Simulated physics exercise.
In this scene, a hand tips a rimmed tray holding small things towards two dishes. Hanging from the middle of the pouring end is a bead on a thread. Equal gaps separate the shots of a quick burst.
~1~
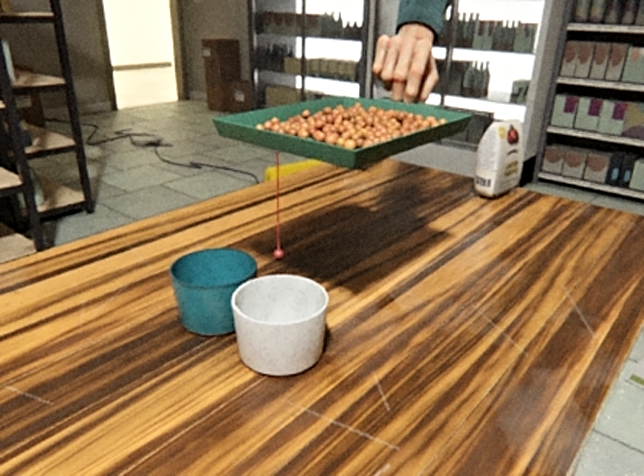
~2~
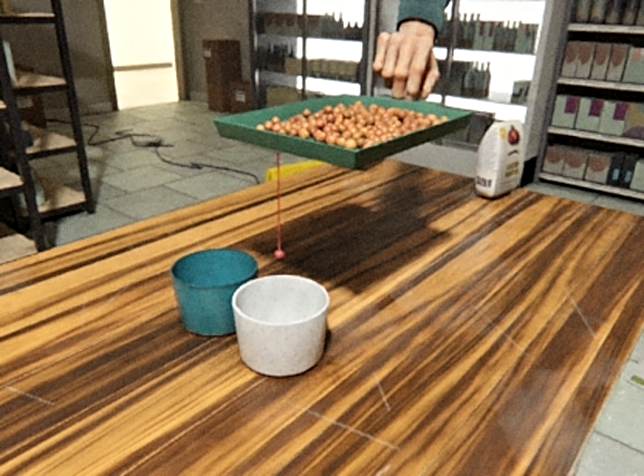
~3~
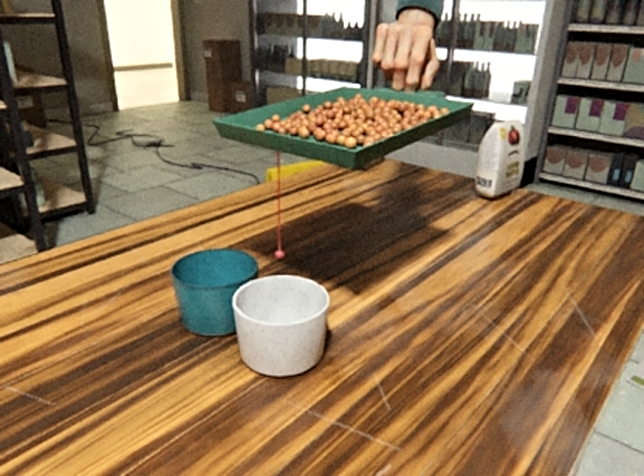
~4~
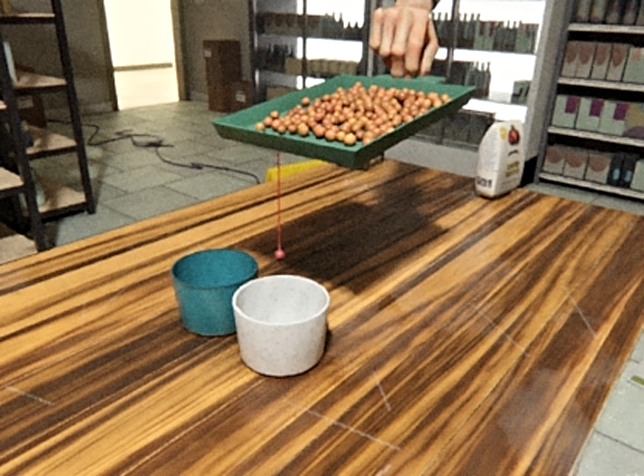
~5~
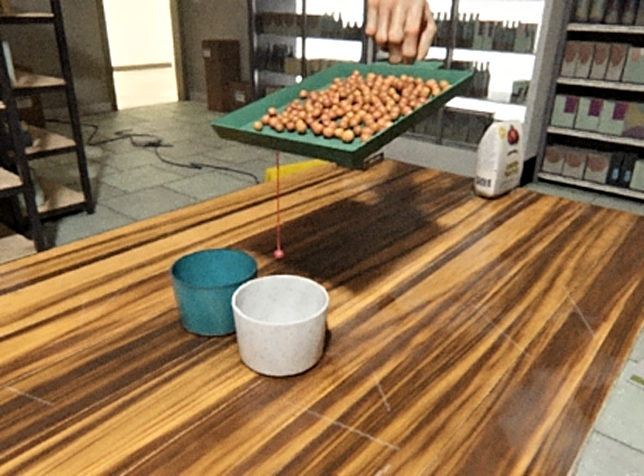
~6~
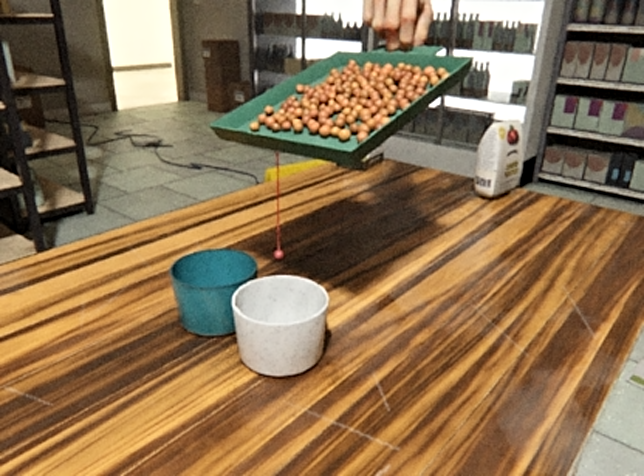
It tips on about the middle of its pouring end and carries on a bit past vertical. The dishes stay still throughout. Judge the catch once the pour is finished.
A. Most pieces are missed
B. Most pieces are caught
B, most pieces are caught.
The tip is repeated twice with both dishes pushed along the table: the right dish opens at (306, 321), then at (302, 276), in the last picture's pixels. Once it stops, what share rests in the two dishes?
Roughly 50 % and 10 %.
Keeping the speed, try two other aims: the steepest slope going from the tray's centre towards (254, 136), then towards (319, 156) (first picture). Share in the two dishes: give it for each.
I'd say roughly 40 percent with the first slope, 50 percent with the other.
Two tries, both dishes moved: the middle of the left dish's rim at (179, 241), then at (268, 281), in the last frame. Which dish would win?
Try 1: The dish to the right; try 2: The dish to the left.
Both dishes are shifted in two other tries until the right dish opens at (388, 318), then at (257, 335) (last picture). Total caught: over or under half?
Result, first setup: The minor share; second setup: The minor share.
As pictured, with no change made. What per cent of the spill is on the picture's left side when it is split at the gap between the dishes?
Roughly 90 in a hundred.
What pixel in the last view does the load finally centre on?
Near (219, 314), more or less.
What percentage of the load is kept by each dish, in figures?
Left about 50, right about 30 in a hundred.
Soon after the last picture, tray tipped steeply; nearly all on the tray; a stray few in the air.
A little later, tray tipped past a quarter turn; a small part on the tray; about a quarter in the right dish; about a third in the left dish; a small part outside both; about a quarter in the air.
Later still, tray tipped past a quarter turn; about a quarter in the right dish; about half in the left dish; about a quarter outside both.
At rest, tray tipped past a quarter turn; about a quarter in the right dish; about half in the left dish; about a quarter outside both.
